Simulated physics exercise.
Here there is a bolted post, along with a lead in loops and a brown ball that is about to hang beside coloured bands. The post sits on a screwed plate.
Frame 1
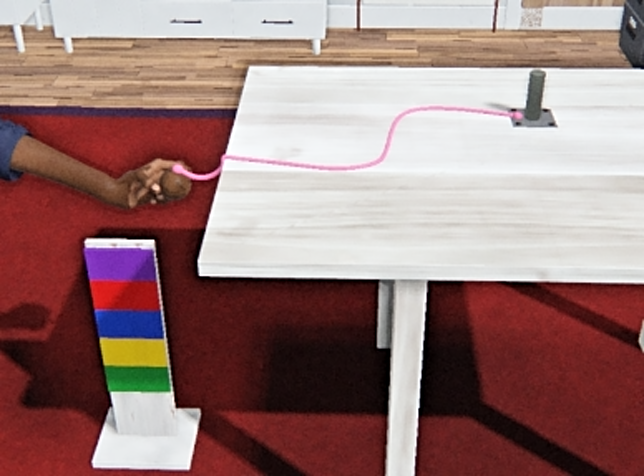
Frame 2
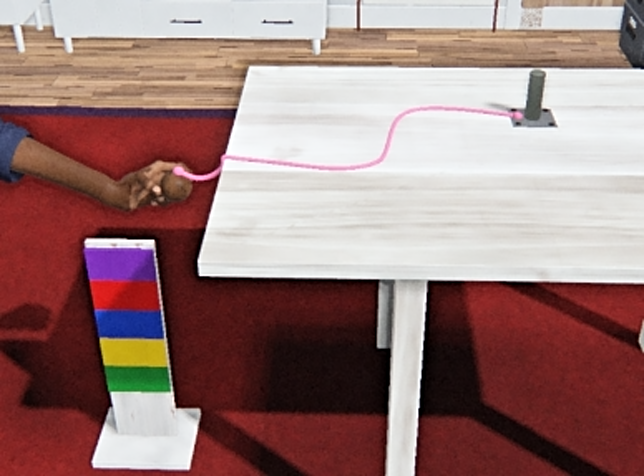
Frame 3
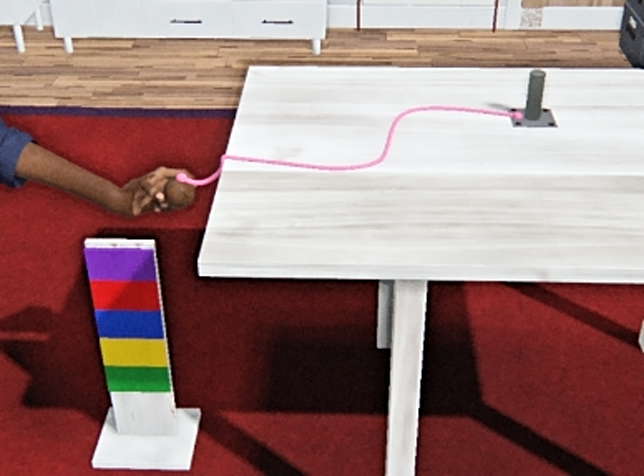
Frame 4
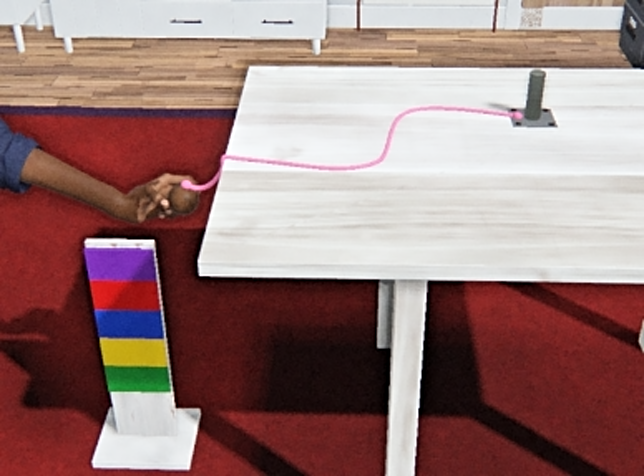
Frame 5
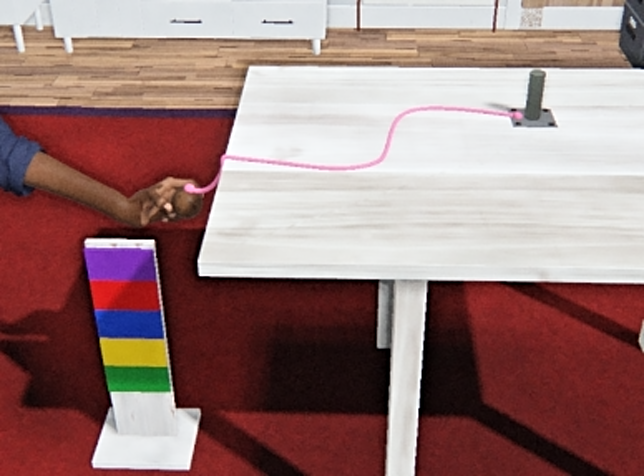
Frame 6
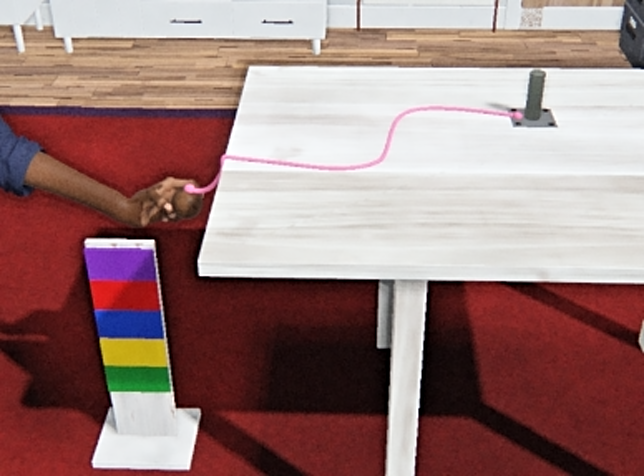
A hand holding a brown ball on a pink cord lowers slightly beside the table.
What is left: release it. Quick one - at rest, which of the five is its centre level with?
At red.
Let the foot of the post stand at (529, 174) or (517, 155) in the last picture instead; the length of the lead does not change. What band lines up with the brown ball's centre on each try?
For the first try, blue; for the second, blue.
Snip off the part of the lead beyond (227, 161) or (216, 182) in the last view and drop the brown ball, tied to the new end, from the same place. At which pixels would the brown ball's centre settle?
(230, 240) and (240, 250).
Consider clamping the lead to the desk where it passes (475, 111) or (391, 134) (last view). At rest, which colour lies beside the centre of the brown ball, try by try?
Results, in sequence: Red / purple.
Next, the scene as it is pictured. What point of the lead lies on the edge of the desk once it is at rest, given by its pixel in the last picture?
You'll find it somewhere around (311, 167).
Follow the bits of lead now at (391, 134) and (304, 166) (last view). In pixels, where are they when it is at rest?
One ends up around (354, 134), the other around (228, 155).
Soon after, ball near (219, 286); level with red.
After that, ball near (259, 281); level with red.
In the end, ball near (233, 285); level with red. The red one.
